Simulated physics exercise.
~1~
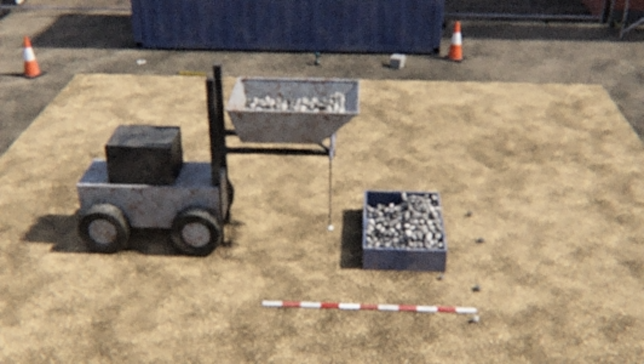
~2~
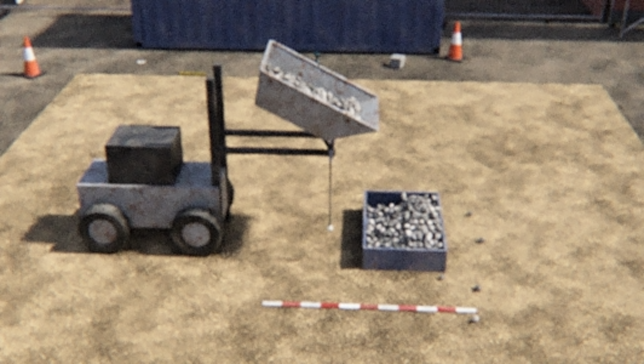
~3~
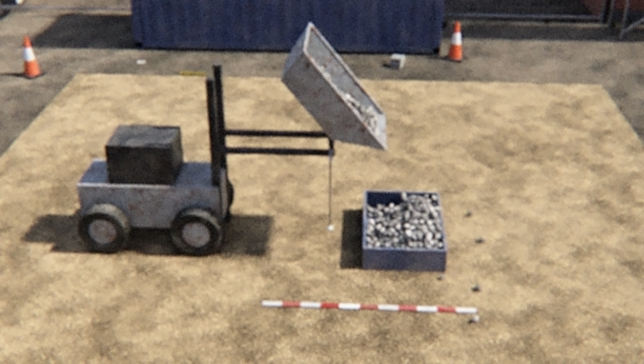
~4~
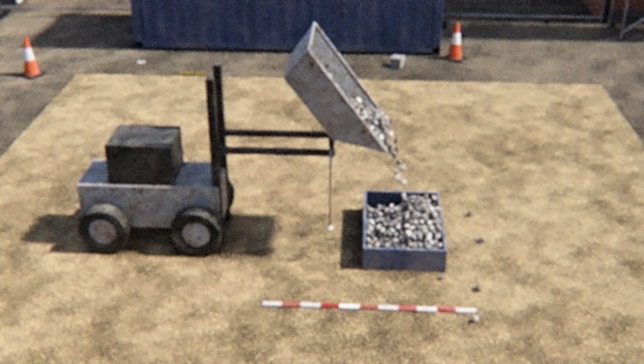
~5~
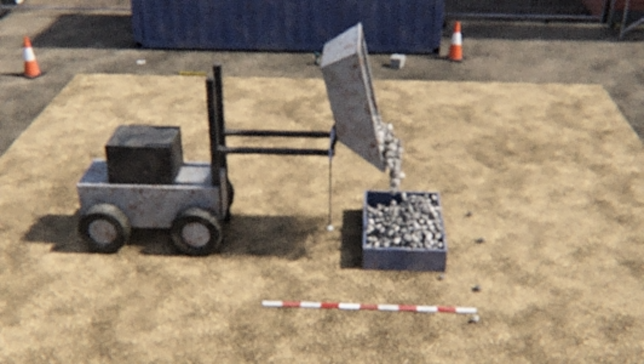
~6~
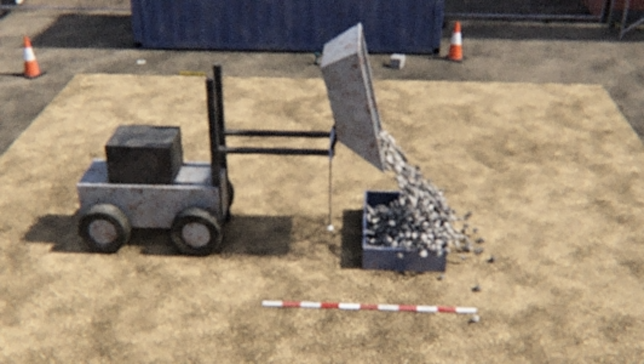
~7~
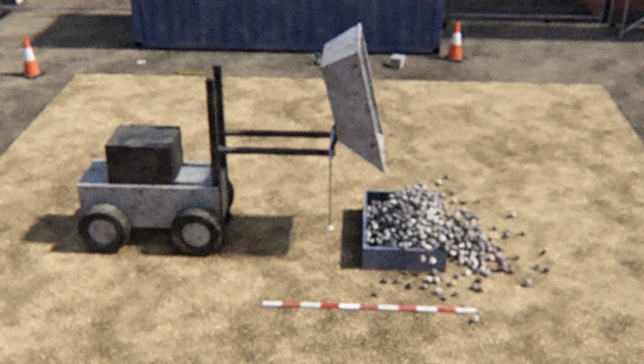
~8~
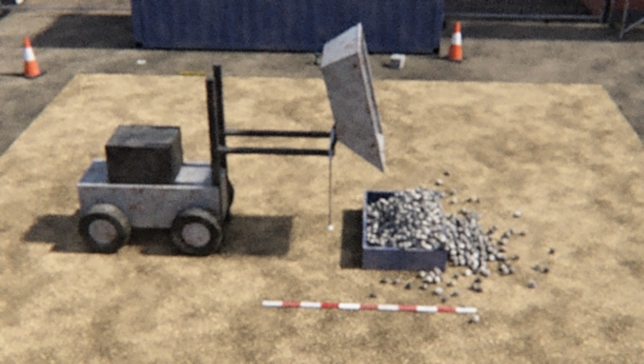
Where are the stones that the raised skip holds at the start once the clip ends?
They have moved down and to the right, out of the skip. They now lie heaped in the blue bin, with some scattered on the ground around it, mostly to its right.
